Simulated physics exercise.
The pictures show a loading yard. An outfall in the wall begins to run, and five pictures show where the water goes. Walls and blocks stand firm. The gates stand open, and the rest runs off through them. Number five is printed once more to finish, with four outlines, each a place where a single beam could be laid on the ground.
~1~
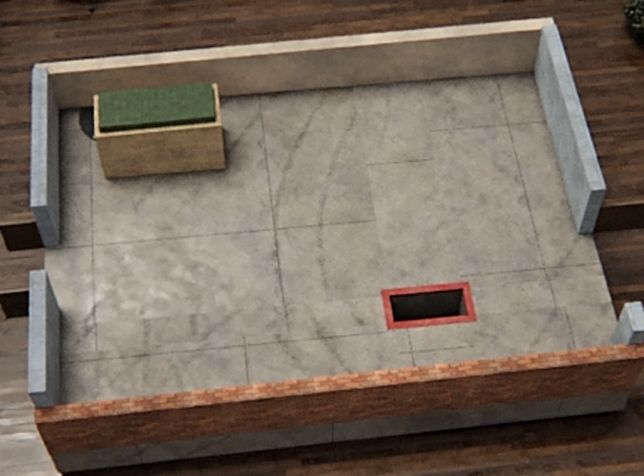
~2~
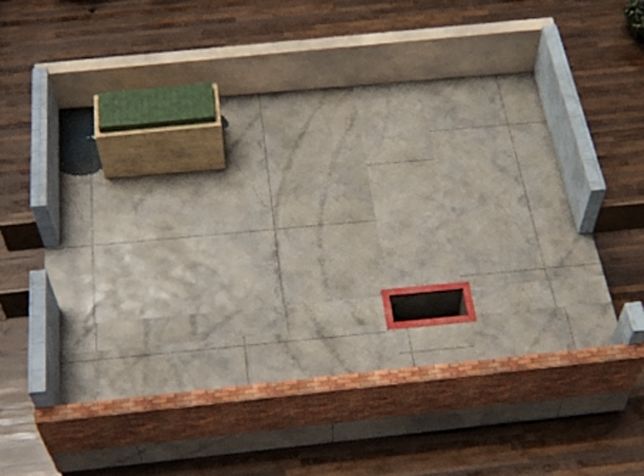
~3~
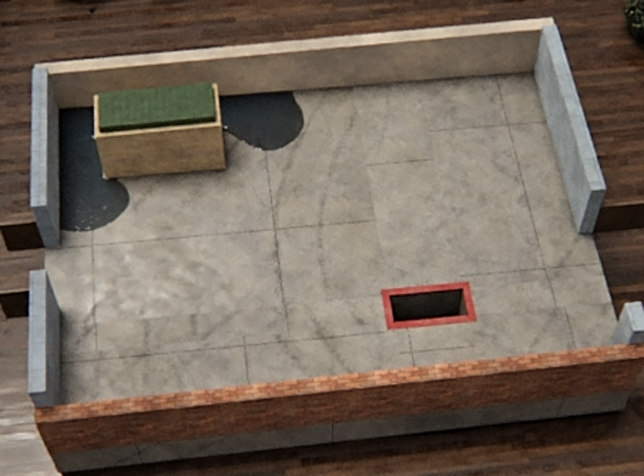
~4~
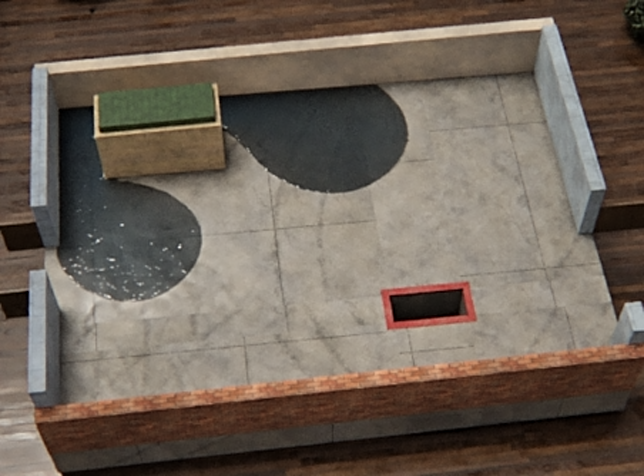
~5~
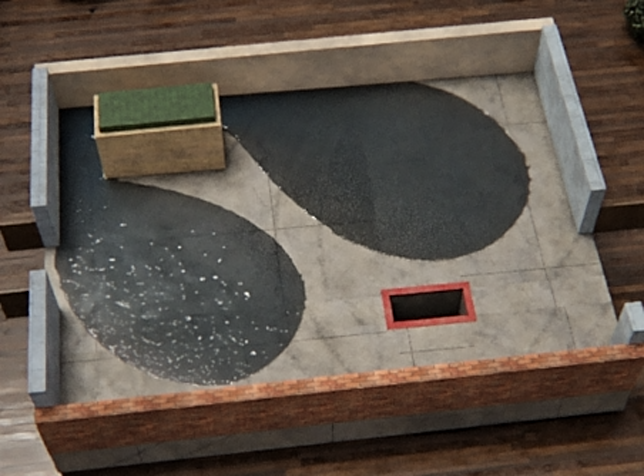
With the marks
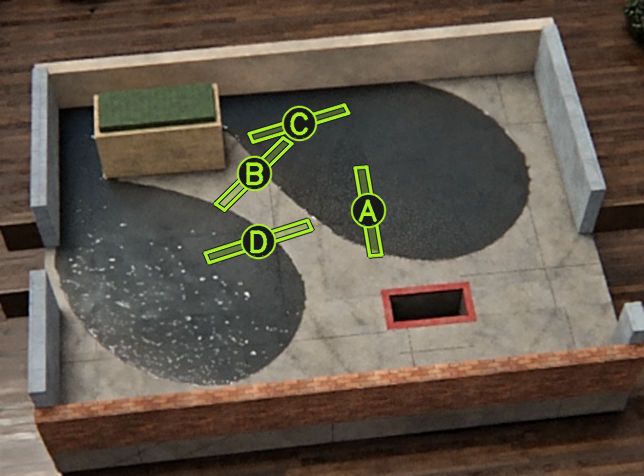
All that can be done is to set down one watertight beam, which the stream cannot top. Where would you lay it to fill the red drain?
It is A.
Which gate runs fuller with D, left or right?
The right one.
On the marked copy, A from (375, 255) to (360, 167); B from (219, 206) to (287, 140); C from (251, 137) to (346, 109); D from (207, 257) to (309, 224).
Choosing A, about 13 % of the stream runs into the red drain, about 86 % out by the gates.
Choosing B, about 8 % of the stream runs into the red drain, about 92 % out by the gates.
Choosing C, about 7 % of the stream runs into the red drain, about 92 % out by the gates.
Choosing D, about 9 % of the stream runs into the red drain, about 91 % out by the gates.
